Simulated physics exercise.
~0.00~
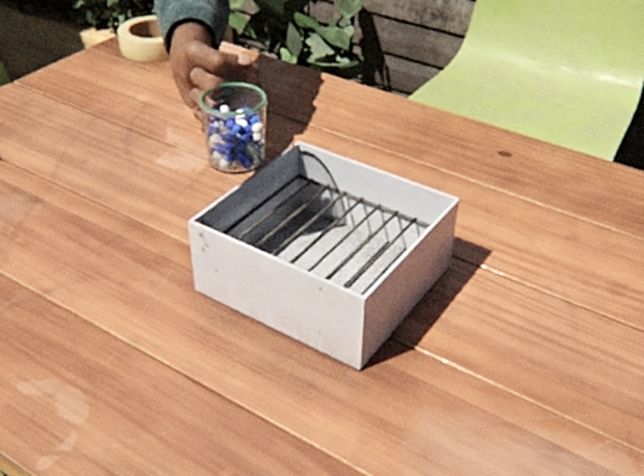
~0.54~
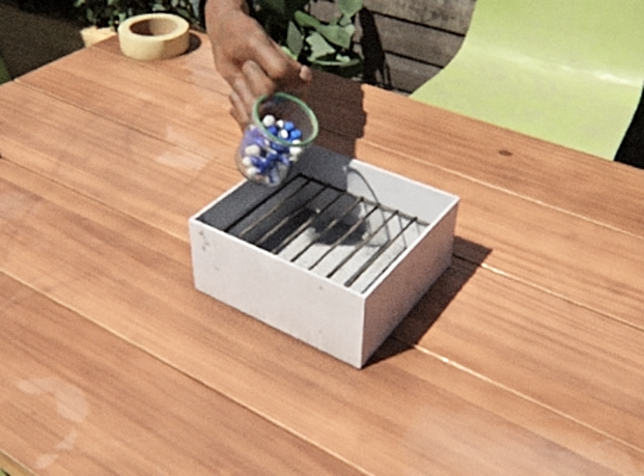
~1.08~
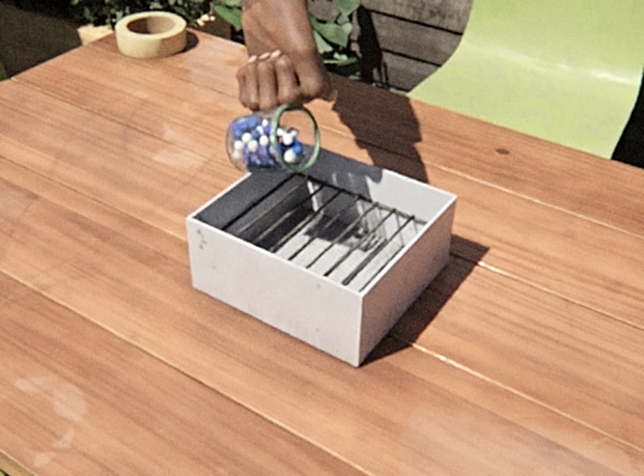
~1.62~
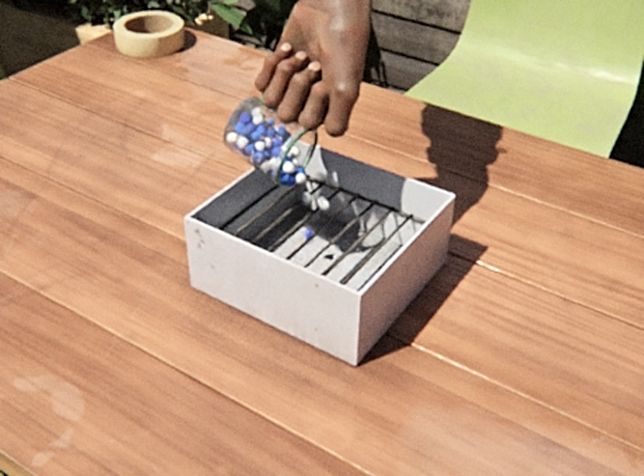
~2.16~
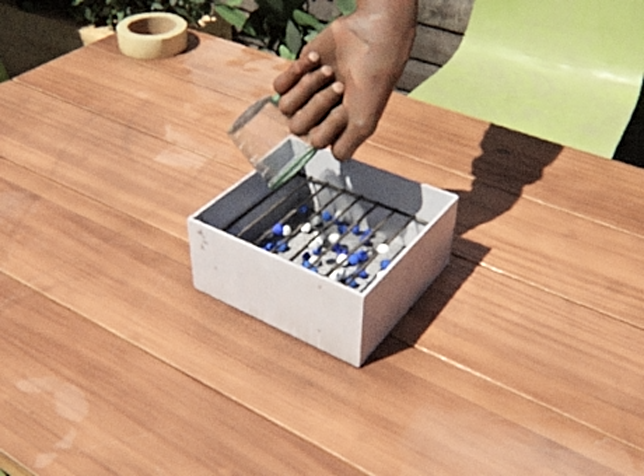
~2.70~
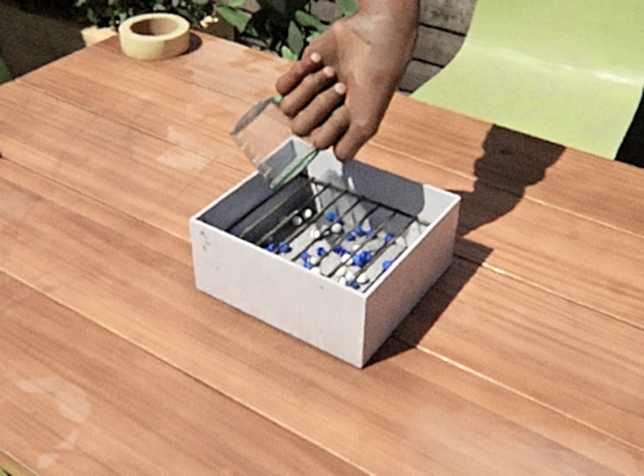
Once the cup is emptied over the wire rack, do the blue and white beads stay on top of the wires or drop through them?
Both the blue and the white beads drop through the wires and end up under the rack in the box.
